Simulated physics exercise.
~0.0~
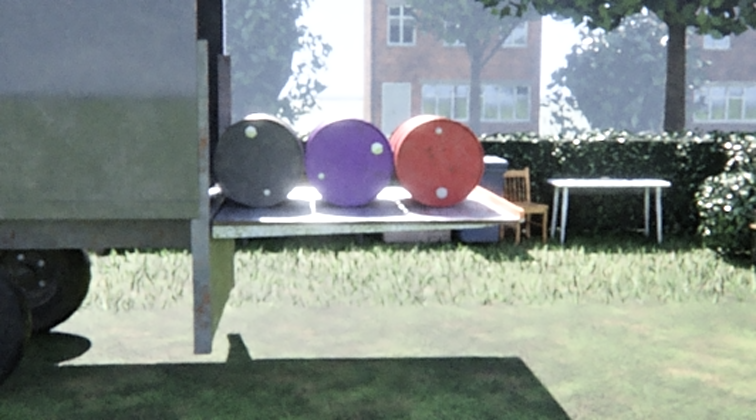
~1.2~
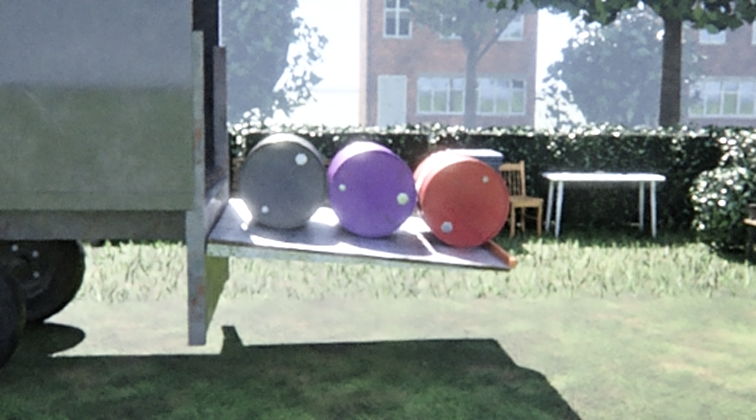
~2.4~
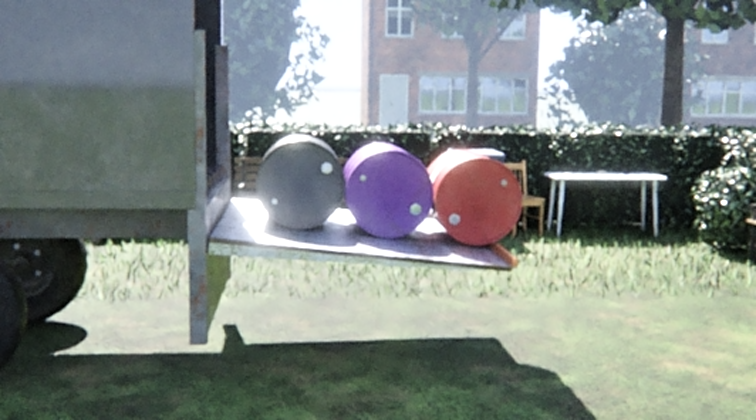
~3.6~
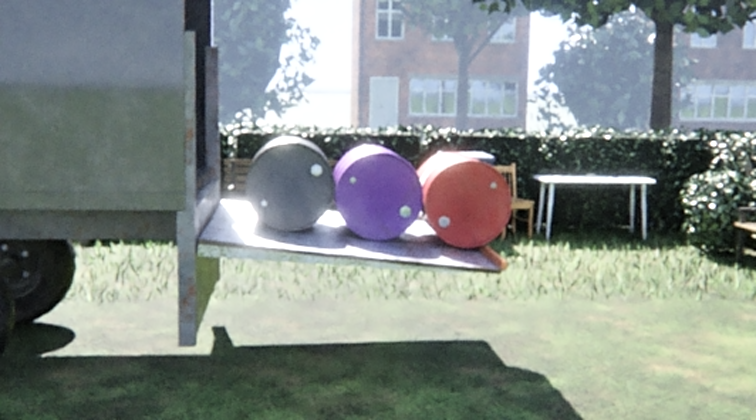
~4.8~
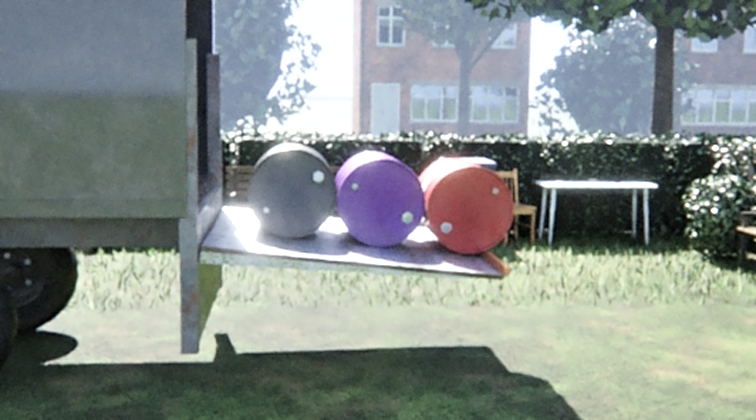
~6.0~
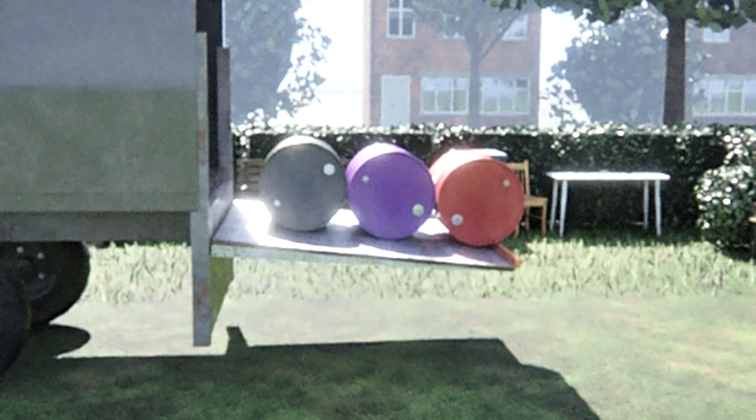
To begin with, a grey, a purple and a red drum lie in a row, ends towards us, on a nearly level plate at the back of a truck, with a lawn, a hedge and a white table beyond. The plate drops a little and tilts, its outer edge lowest. The drums shift right down the slope, the red one leading. They move slightly further, close together, and come to rest near the raised outer edge. The view sways a little while the plate stays tilted. At the end, all three drums are still on it, none having gone over.
